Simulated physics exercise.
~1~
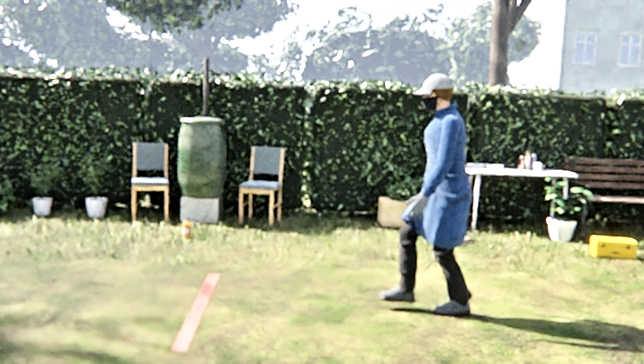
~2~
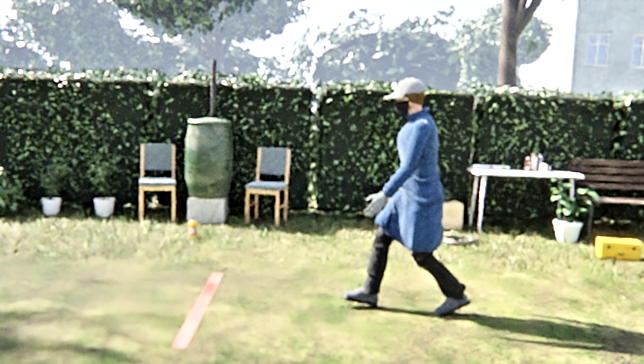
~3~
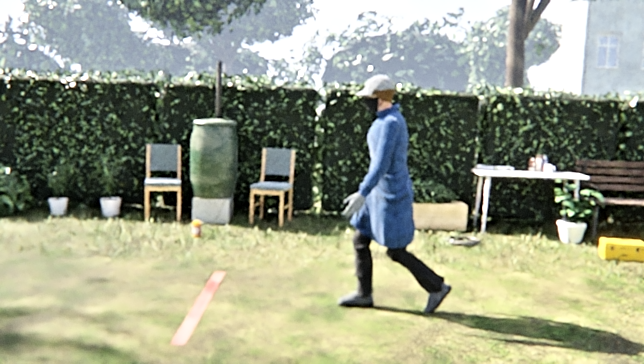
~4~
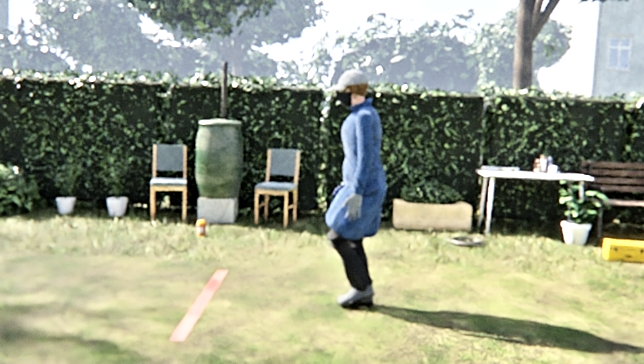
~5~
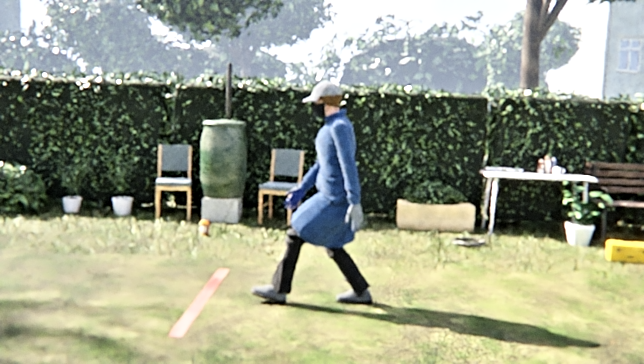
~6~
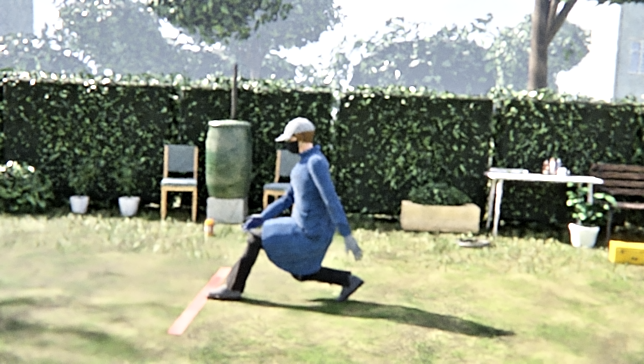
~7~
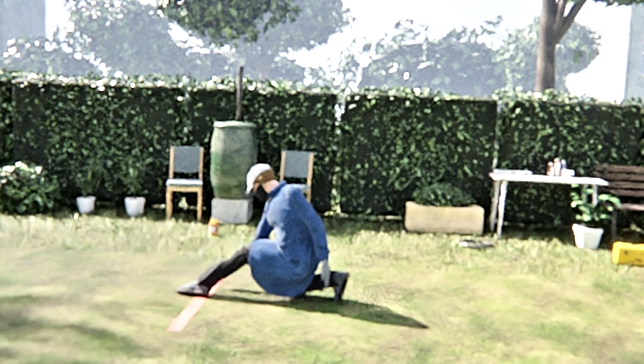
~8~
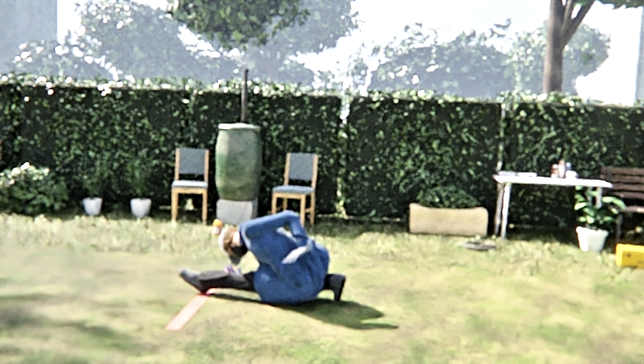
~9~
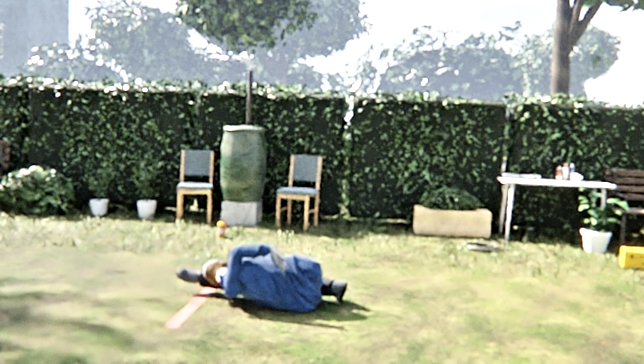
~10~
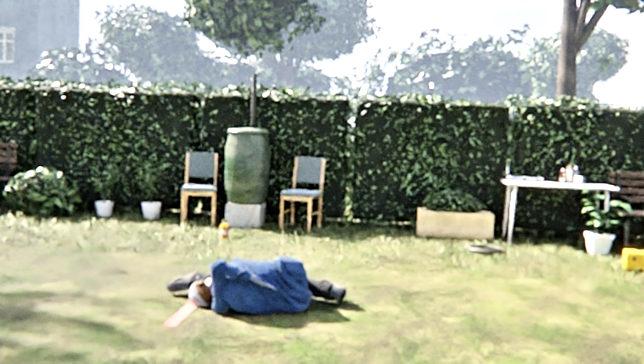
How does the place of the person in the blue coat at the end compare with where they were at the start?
At the start the person was upright on the right side of the lawn, and by the end they were farther left and low down, lying on the grass beside the red tape.
